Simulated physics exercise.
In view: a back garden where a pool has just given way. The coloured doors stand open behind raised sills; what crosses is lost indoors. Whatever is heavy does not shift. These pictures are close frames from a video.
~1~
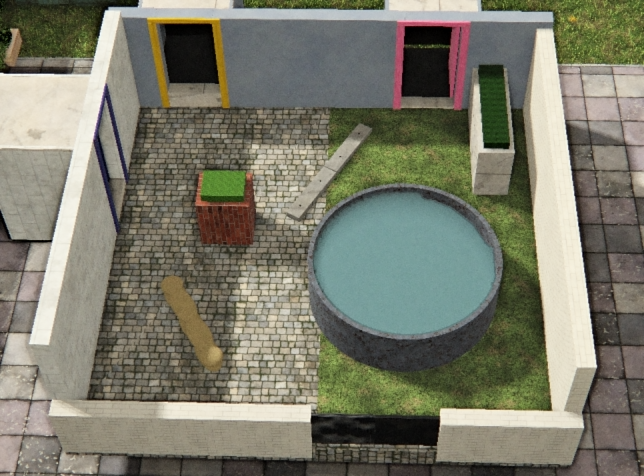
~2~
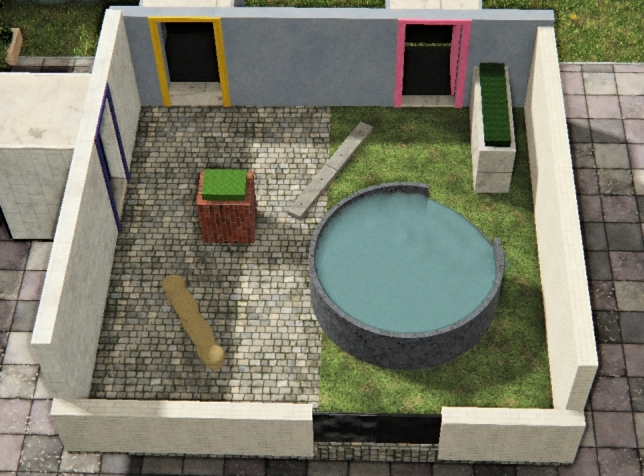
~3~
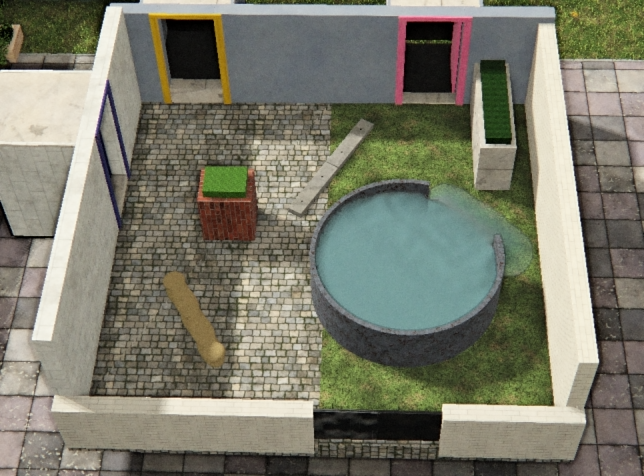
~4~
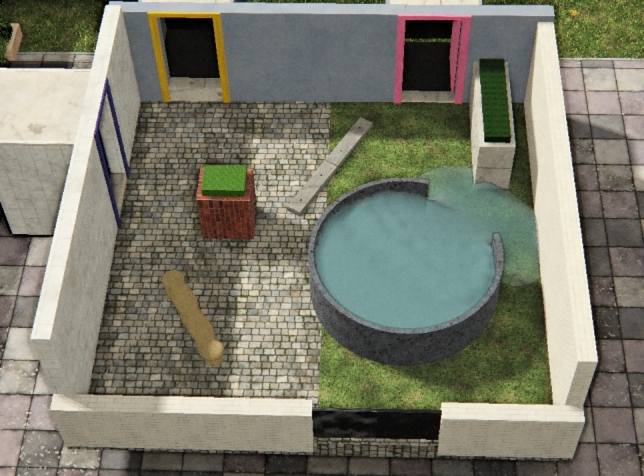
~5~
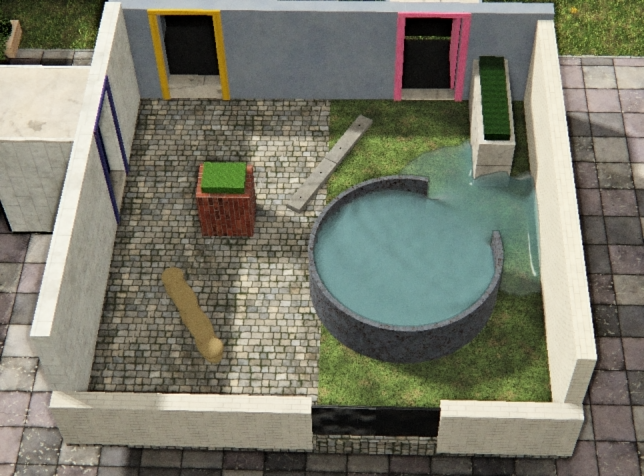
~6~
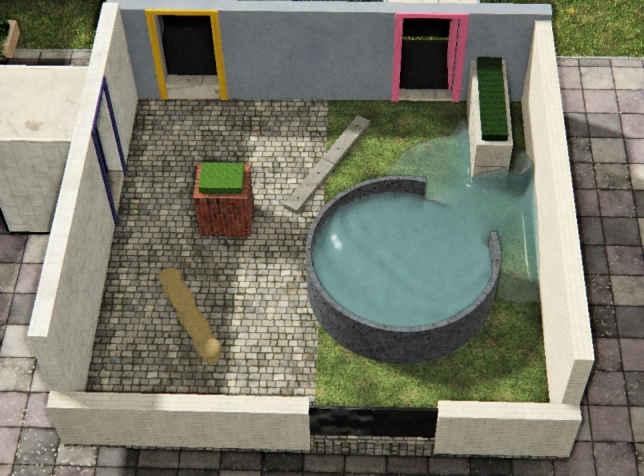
Water pours through a gap that opens in the far right side of a round grey pool in a walled garden, spreading across the grass around the base of a planter and along the right wall.
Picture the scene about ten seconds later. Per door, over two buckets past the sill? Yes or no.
Yellow door no, blue door no, pink door yes.
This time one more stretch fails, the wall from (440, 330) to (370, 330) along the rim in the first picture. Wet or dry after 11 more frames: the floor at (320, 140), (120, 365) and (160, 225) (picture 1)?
Sequence of results: Missed by the flood, reached by the flood, missed by the flood.
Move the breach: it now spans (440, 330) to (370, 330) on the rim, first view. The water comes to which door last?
I say the pink door.
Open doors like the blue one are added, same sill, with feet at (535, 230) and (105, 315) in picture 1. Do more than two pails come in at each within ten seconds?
Lab note, doors in listed order: Over the limit, under the limit.
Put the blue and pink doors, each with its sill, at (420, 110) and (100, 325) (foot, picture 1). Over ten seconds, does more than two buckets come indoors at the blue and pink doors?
I reckon the blue door admits more while the pink door admits more.
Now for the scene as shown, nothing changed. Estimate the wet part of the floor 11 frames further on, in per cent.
My estimate is close to 25 per cent.
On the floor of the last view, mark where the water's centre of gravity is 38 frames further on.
Close to (391, 258).
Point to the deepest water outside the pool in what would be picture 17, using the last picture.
Deepest spot: Around (524, 134).
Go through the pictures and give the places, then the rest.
The pool at (405, 261) is whole and still, in the first picture.
Water pours out on the pool's far side and has run to a hidden place, in the second picture.
Water pours out on the pool's far side and has run to (446, 187), in the third picture.
Water pours out on the pool's far side and has run to (440, 171), in the fourth picture.
The front is at (468, 143), out from the gap on the pool's far side, in the fifth picture.
Water pours out on the pool's far side and has run to (465, 122), in the sixth picture.
A moment on, water covers 20 % of the floor; the yellow door not reached, the blue door not reached, the pink door under two buckets in.
Next, water covers 25 % of the floor; the yellow door not reached, the blue door not reached, the pink door over two buckets in.
Then, water covers 45 % of the floor; the yellow door not reached, the blue door not reached, the pink door far over two buckets in.
Later, water covers 85 % of the floor; the yellow door wet at the sill, nothing in, the blue door wet at the sill, nothing in, the pink door far over two buckets in.
In the end, water covers 95 % of the floor; the yellow door wet at the sill, nothing in, the blue door wet at the sill, nothing in, the pink door far over two buckets in.
